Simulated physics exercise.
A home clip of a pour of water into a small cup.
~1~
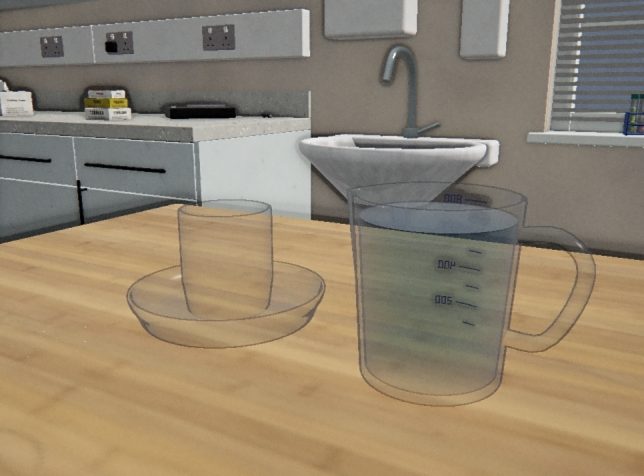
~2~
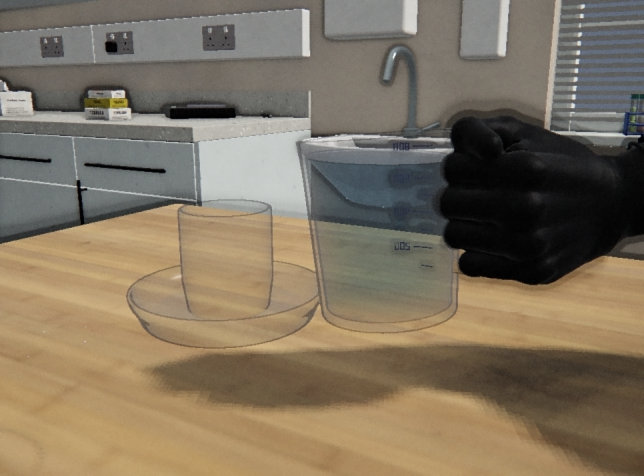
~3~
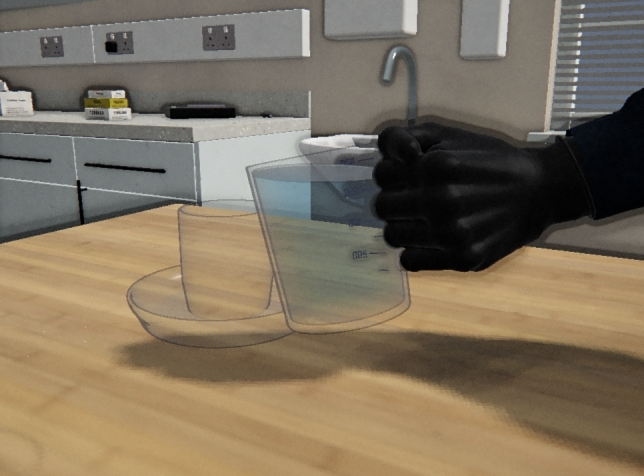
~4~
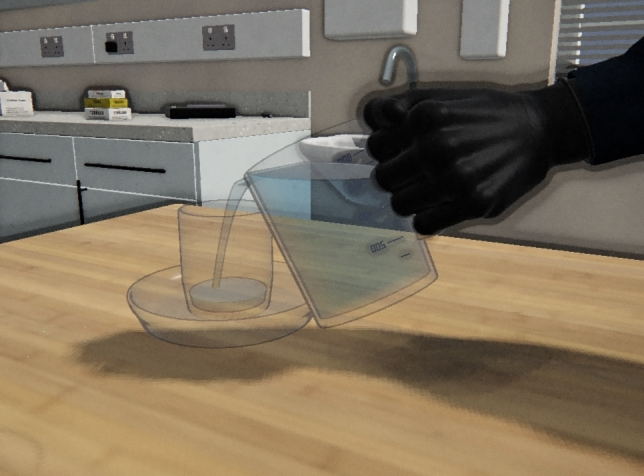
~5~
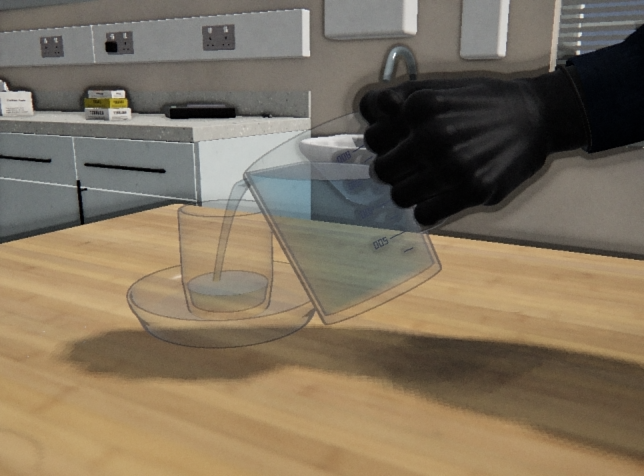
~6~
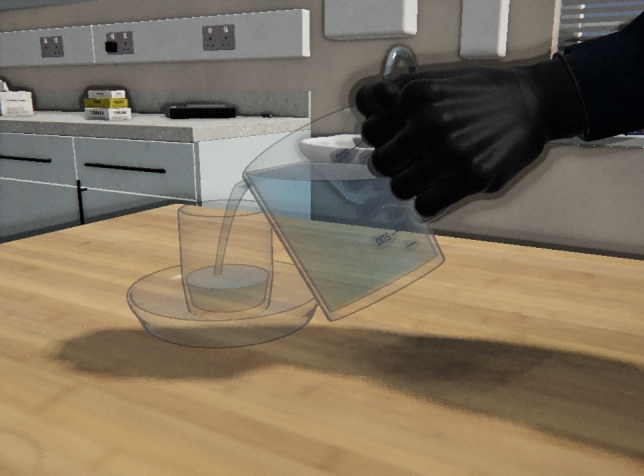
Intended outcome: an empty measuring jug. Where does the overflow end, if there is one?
It spills off the saucer.
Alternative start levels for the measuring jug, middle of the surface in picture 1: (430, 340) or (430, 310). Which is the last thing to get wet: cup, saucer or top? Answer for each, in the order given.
One after the other: Stays in the cup, stays in the cup.
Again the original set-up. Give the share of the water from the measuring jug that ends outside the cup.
I'd put it at about 55 %.
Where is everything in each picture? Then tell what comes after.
Before the pour; measuring jug (434, 282) nearly full; cup (227, 254) empty; saucer (161, 323) dry, in the first picture.
The measuring jug is on its way; measuring jug nearly full, surface at (380, 157); cup (227, 254) empty, in the second picture.
The water nears the lip; measuring jug (334, 230) nearly full; cup (227, 254) empty, in the third picture.
Pouring; measuring jug (343, 221) tipped 25° with nearly all of its load; cup nearly empty, surface at (229, 290), in the fourth picture.
Pouring; measuring jug (344, 217) tipped 30° with nearly all of its load; cup (227, 254) about a quarter full, in the fifth picture.
Pouring; measuring jug (345, 213) tipped 35° with nearly all of its load; cup about a quarter full, surface at (228, 276); saucer (161, 323) dry, in the sixth picture.
A moment on, the cup is full to the brim; the saucer is wet, with room to spare.
Further on, the cup is full to the brim; the saucer is nearly full.
When it is over, the cup is full to the brim; the saucer is full and running over.
